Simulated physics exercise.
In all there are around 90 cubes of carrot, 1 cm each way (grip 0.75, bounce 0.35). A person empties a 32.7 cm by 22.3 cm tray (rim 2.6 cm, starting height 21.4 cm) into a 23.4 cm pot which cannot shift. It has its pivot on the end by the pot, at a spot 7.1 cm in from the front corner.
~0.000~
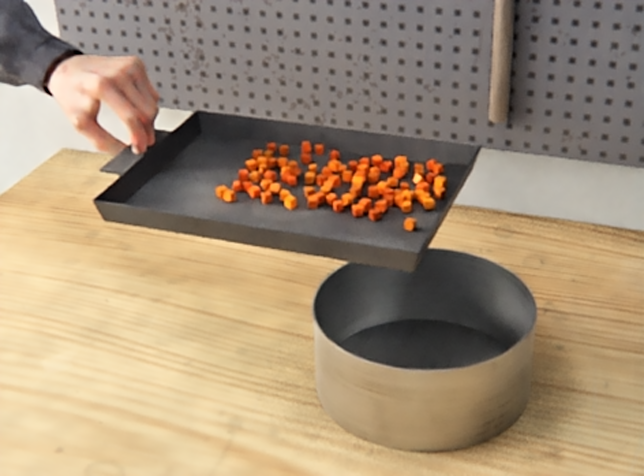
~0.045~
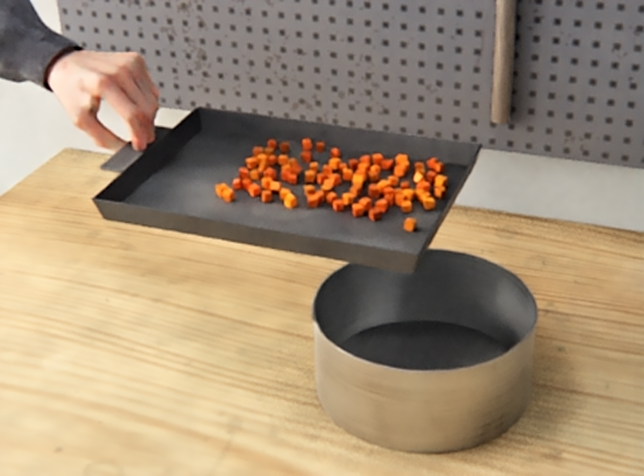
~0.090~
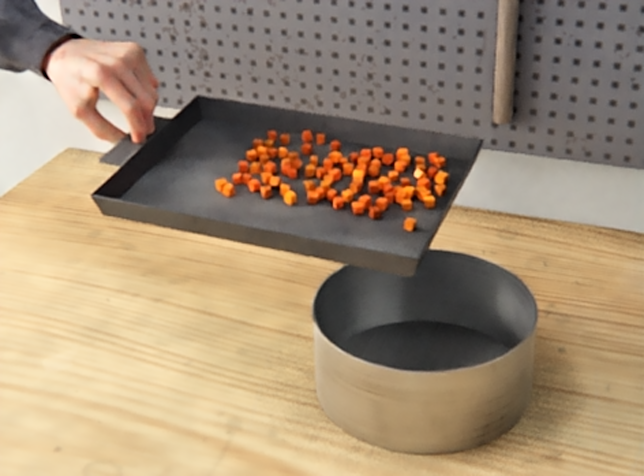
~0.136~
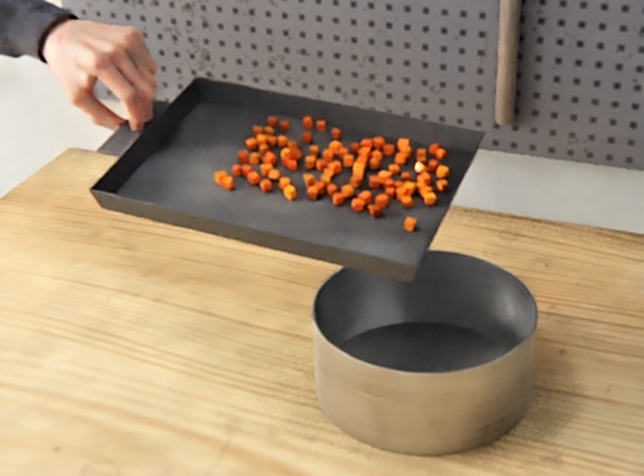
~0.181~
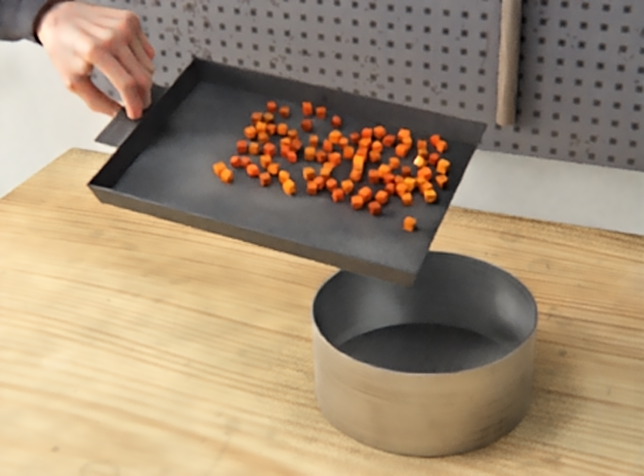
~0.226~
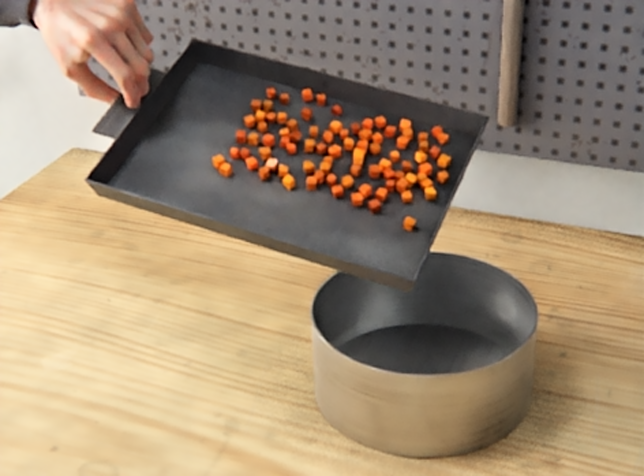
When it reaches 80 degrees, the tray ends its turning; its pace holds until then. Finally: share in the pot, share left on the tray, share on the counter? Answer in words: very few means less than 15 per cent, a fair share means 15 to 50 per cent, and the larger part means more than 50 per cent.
Pot: A fair share. Tray: Very few. Counter: The larger part.
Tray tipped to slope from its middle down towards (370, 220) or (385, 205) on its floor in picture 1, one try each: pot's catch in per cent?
Approximately 20 percent, then 25 percent.
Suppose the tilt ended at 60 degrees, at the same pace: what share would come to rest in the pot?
Estimated share: About 0 %.
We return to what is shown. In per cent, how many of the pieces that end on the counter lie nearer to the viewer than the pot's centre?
I'd put it at around 100 per cent.
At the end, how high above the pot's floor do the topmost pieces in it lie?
Around 1.0 cm above the floor.
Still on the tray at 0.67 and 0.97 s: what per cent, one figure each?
In turn: 100, 25.
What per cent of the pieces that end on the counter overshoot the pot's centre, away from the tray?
About 90 %.
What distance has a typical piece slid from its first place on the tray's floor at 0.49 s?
Around 3 centimetres.
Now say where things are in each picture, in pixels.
The first frame shows tray tilt 0 degrees, front corners at (101, 198) and (414, 248); middle of the pieces at (334, 181); pot at (424, 303).
The second frame shows tray tilt 1 degrees, front corners at (101, 197) and (413, 249); middle of the pieces at (334, 179).
The third frame shows tray tilt 4 degrees, front corners at (100, 193) and (413, 253), lowest corner right front; middle of the pieces at (334, 174).
The fourth frame shows tray tilt 9 degrees, front corners at (98, 187) and (412, 260), lowest corner right front; middle of the pieces at (335, 167).
The fifth frame shows tray tilt 14 degrees, front corners at (96, 182) and (412, 267), lowest corner right front; middle of the pieces at (334, 159).
The sixth frame shows tray tilt 19 degrees, front corners at (94, 177) and (411, 274), lowest corner right front; middle of the pieces at (334, 152); pot at (424, 307). Its pace works out near 115 degrees a second.
After 0.49 s, tilt 49 degrees; the tray holds 100 %, the pot 0 %.
After 0.67 s, tilt 70 degrees; the tray holds 100 %, the pot 0 %.
After 0.97 s, tilt 80 degrees; the tray holds 25 %, the pot 10 %.
By 2.7 s all is still; pot 25 %, tray 10 %, counter 70 %.
